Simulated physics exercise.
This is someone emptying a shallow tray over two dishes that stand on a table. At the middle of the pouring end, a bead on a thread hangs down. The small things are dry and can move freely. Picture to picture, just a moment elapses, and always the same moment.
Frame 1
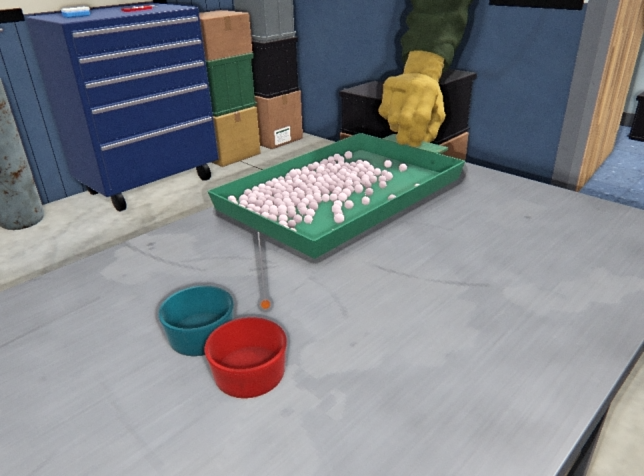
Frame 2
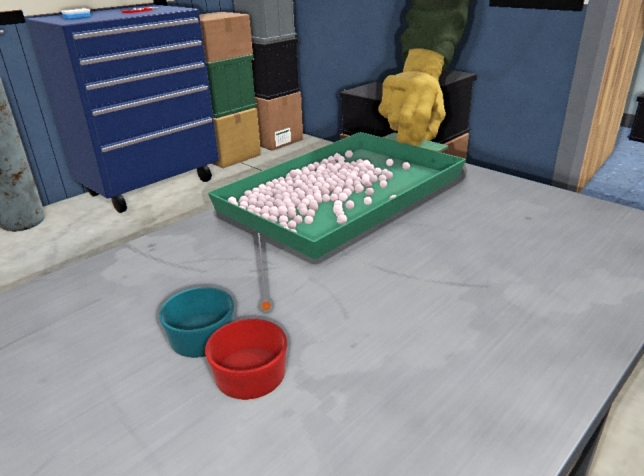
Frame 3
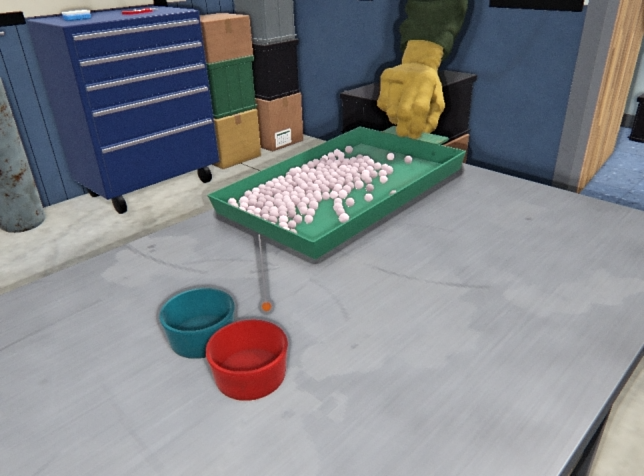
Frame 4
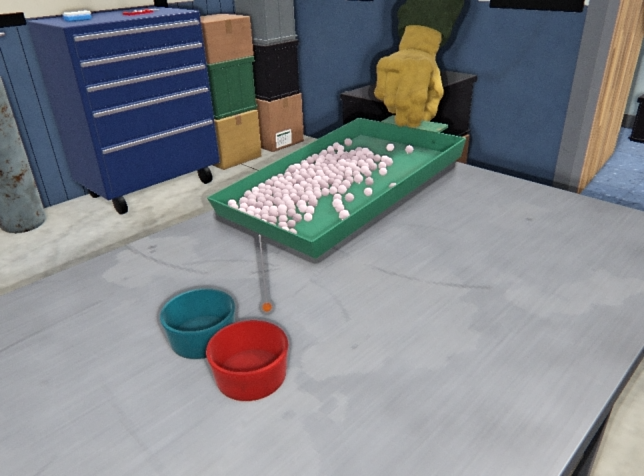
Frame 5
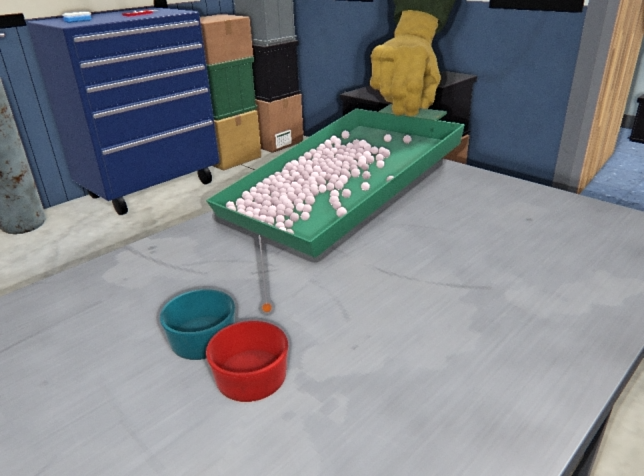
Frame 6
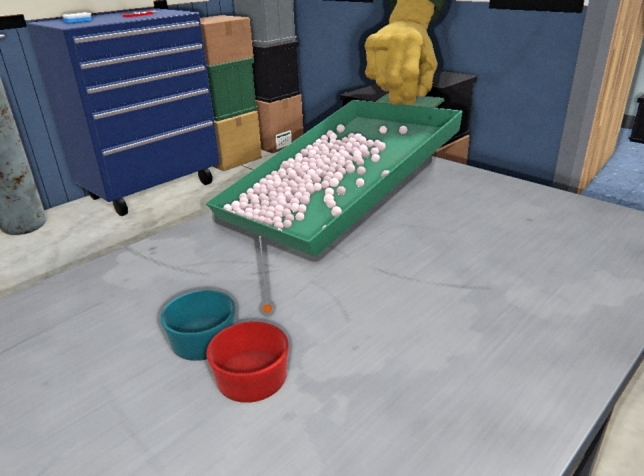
The clip opens on a yellow-gloved hand at the far end of a shallow green tray of pale pink beads, with a teal dish and a red dish on the gray table below. The hand gradually raises the far end, and the tray tilts toward its near left corner. By the close, the beads are shifting slightly toward the lower end.
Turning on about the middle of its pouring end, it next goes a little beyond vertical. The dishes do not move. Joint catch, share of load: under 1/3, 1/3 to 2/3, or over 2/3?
Over 2/3.
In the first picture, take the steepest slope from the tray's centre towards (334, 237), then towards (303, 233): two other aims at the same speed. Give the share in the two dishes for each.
In turn 0 and 30 in a hundred.
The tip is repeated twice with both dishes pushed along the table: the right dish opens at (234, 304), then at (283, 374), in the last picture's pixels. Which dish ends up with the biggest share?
Attempt 1: The one on the right side. Attempt 2: The one on the left side.
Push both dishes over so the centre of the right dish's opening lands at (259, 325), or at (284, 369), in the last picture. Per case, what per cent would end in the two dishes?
About 60 per cent, then about 30 per cent.
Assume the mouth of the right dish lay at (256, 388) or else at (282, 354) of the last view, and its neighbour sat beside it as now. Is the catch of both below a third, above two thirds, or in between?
Trial 1 - below one third. Trial 2 - between a third and two thirds.
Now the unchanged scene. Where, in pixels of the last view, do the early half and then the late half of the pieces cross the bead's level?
Early-half point (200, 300); late-half point (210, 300).
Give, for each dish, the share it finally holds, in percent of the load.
Count per hundred - left dish ~ 80, right dish ~ 10.
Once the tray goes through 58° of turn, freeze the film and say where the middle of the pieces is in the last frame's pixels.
In the last view the centre sits at roughly (252, 189).
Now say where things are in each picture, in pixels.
The first frame shows corners of the pouring end near (213, 191) and (314, 237), level; middle of the load near (315, 190), sugar pearls; left dish near (168, 335); right dish near (216, 375); bead on its thread near (266, 304).
The second frame shows corners of the pouring end near (214, 192) and (314, 238), level; middle of the load near (315, 190).
The third frame shows corners of the pouring end near (213, 194) and (313, 238), tipped barely, lowest at the left corner; middle of the load near (315, 188).
The fourth frame shows corners of the pouring end near (213, 197) and (312, 238), tipped a little, lowest at the left corner; middle of the load near (314, 184).
The fifth frame shows corners of the pouring end near (212, 199) and (310, 238), tipped a little, lowest at the left corner; middle of the load near (312, 181).
The sixth frame shows corners of the pouring end near (211, 202) and (309, 237), tipped clearly, lowest at the left corner; middle of the load near (307, 179), near two thirds on the move; left dish near (170, 339); right dish near (218, 379).
Shortly afterwards, tray tipped steeply; the whole lot on the tray.
Next, tray tipped right over; near a quarter on the tray; a little in the right dish; near half in the left dish; a little outside both; a little in the air.
Some moments later, tray tipped past a quarter turn; a little in the right dish; the bulk in the left dish; a little outside both.
In the end, tray tipped past a quarter turn; a little in the right dish; the bulk in the left dish; a little outside both.
